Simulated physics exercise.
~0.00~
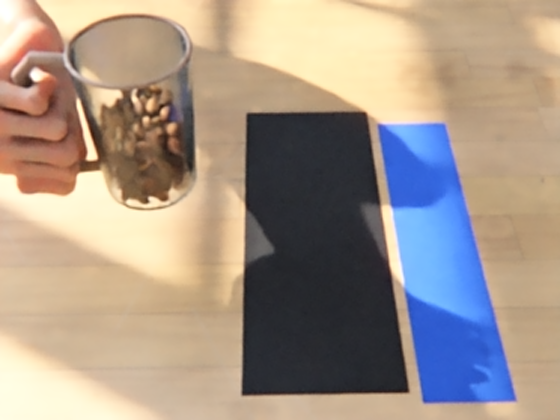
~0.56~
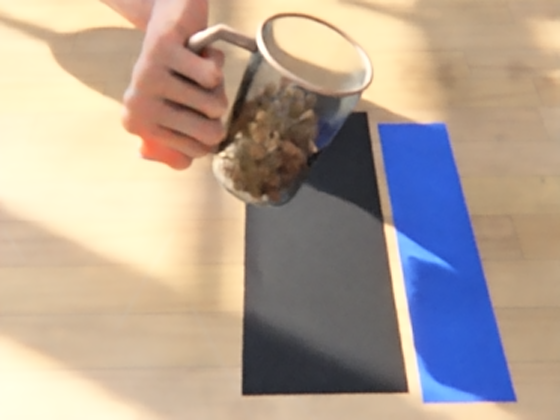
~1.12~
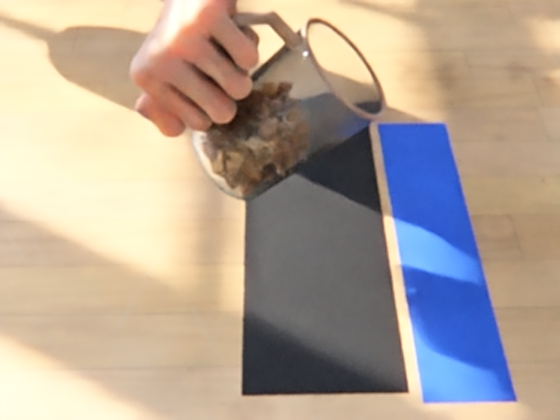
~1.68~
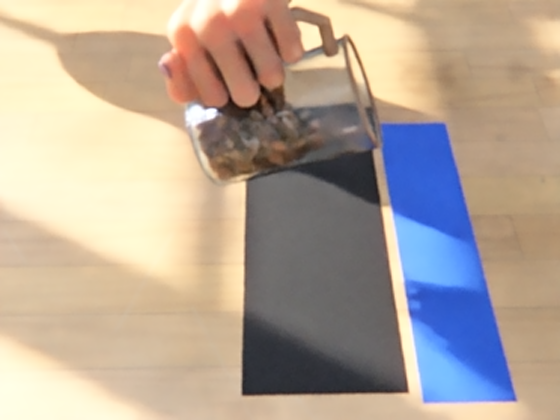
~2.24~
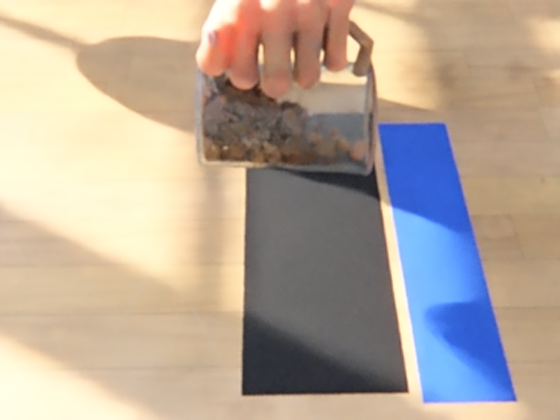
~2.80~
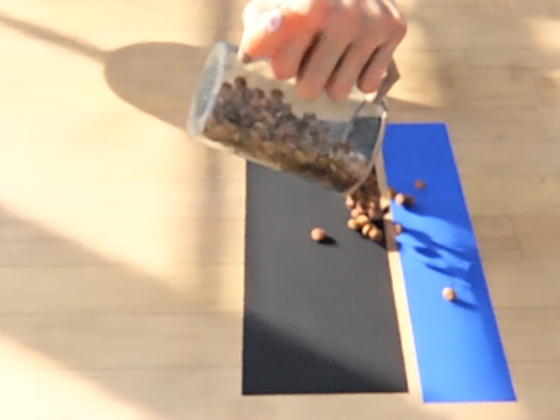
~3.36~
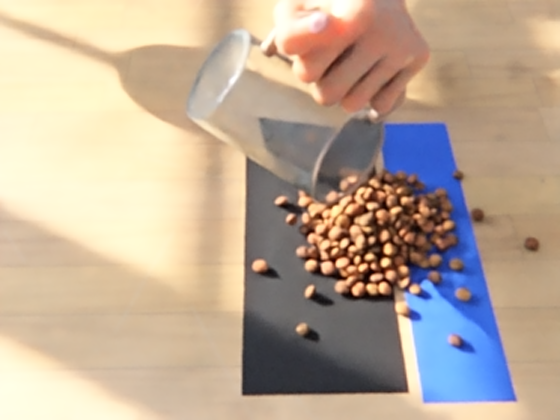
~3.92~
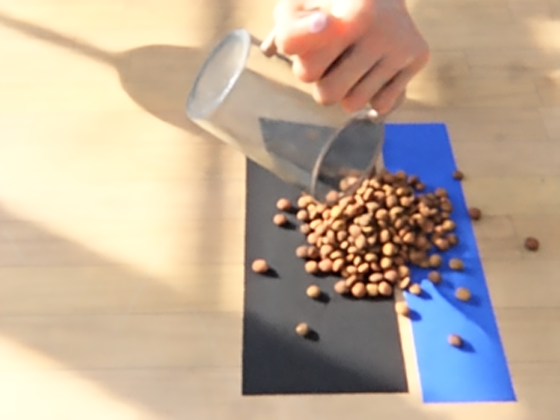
We see a hand move a clear mug of brown kibble rightward over a black mat beside a blue one, tipping it until the pieces spill out, and they settle in a heap across both mats, mostly on the black, with a few on the bare table.
